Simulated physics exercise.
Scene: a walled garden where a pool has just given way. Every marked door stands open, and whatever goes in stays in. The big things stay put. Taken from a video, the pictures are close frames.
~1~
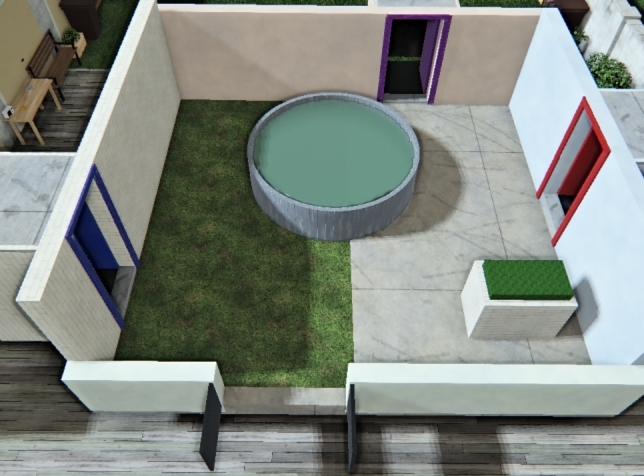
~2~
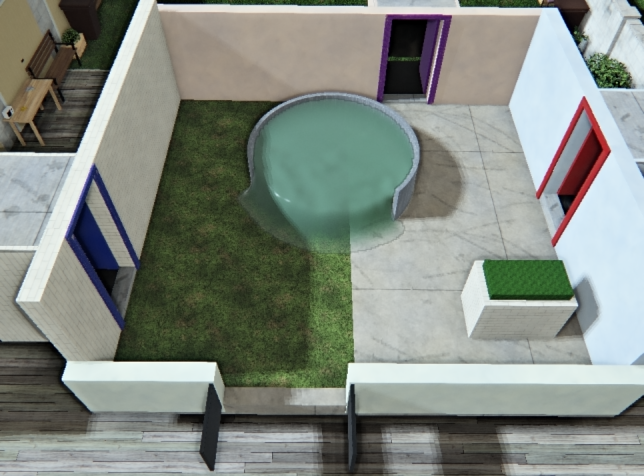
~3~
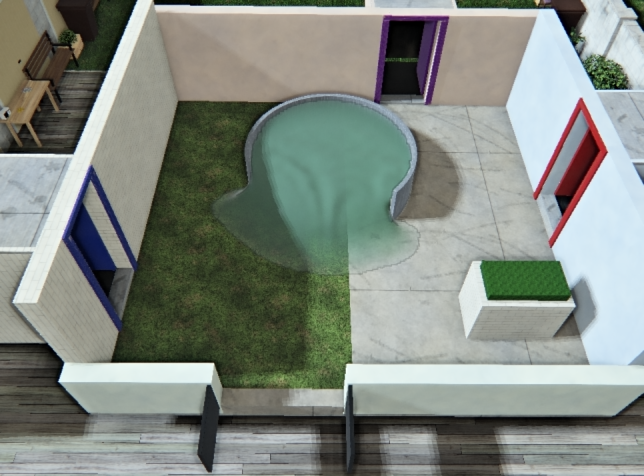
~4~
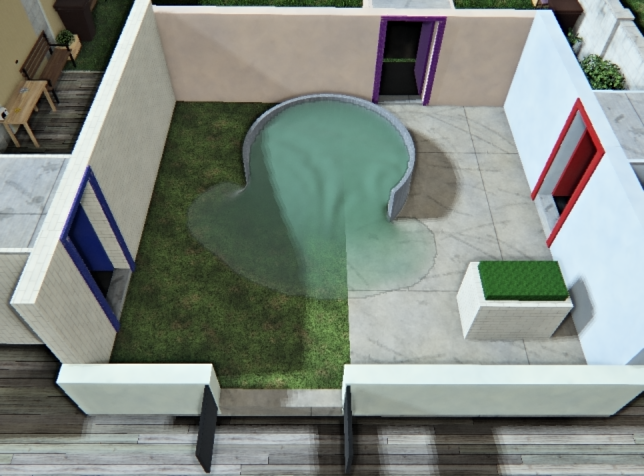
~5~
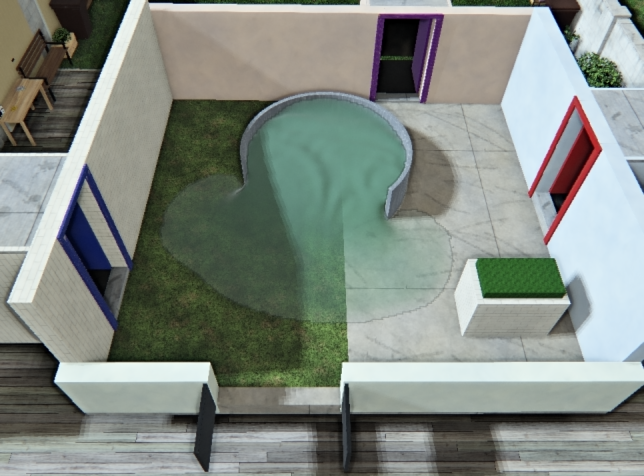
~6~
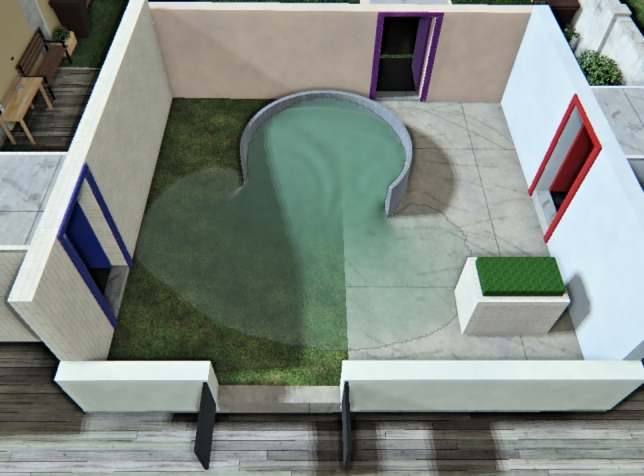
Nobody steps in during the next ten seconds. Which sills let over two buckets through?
My prediction: Purple door: Two buckets or fewer. Red door: Two buckets or fewer. Blue door: More than two buckets.
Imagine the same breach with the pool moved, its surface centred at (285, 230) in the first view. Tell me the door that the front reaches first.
The door meant here is the blue door.
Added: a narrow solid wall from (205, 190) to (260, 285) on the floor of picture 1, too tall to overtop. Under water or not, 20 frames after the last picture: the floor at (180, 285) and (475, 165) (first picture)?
Unwetted; unwetted.
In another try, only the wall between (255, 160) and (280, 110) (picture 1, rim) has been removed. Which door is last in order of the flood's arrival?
Answer: The door marked red.
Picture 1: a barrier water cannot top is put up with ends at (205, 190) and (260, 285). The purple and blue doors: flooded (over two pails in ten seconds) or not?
Taking them in turn, the purple door gets past the mark and the blue door remains below the mark.
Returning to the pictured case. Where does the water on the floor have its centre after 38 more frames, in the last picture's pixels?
Estimate: (344, 257).
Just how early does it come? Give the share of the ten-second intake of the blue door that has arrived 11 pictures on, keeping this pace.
About 15 %.
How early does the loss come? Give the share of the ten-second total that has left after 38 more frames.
About 80 %.
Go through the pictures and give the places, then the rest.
The round pool at (333, 150) is whole and still, in the first picture.
Water pours out at (311, 227) and has run to (400, 225), in the second picture.
Water pours out at (309, 229) and has run to (413, 232), in the third picture.
Water pours out at (307, 231) and has run to (429, 236), in the fourth picture.
Water pours out at (305, 229) and has run to (445, 274), in the fifth picture.
The front is at a hidden place, out from the gap at (305, 228), in the sixth picture.
A moment on, water covers 50 % of the floor; the purple door not reached, the red door not reached, the blue door wet at the sill, nothing in.
Next, water covers 55 % of the floor; the purple door not reached, the red door not reached, the blue door under two buckets in.
Then, water covers 65 % of the floor; the purple door not reached, the red door wet at the sill, nothing in, the blue door over two buckets in.
Later, water covers 90 % of the floor; the purple door not reached, the red door wet at the sill, nothing in, the blue door far over two buckets in.
In the end, water covers 100 % of the floor; the purple door under two buckets in, the red door wet at the sill, nothing in, the blue door far over two buckets in.
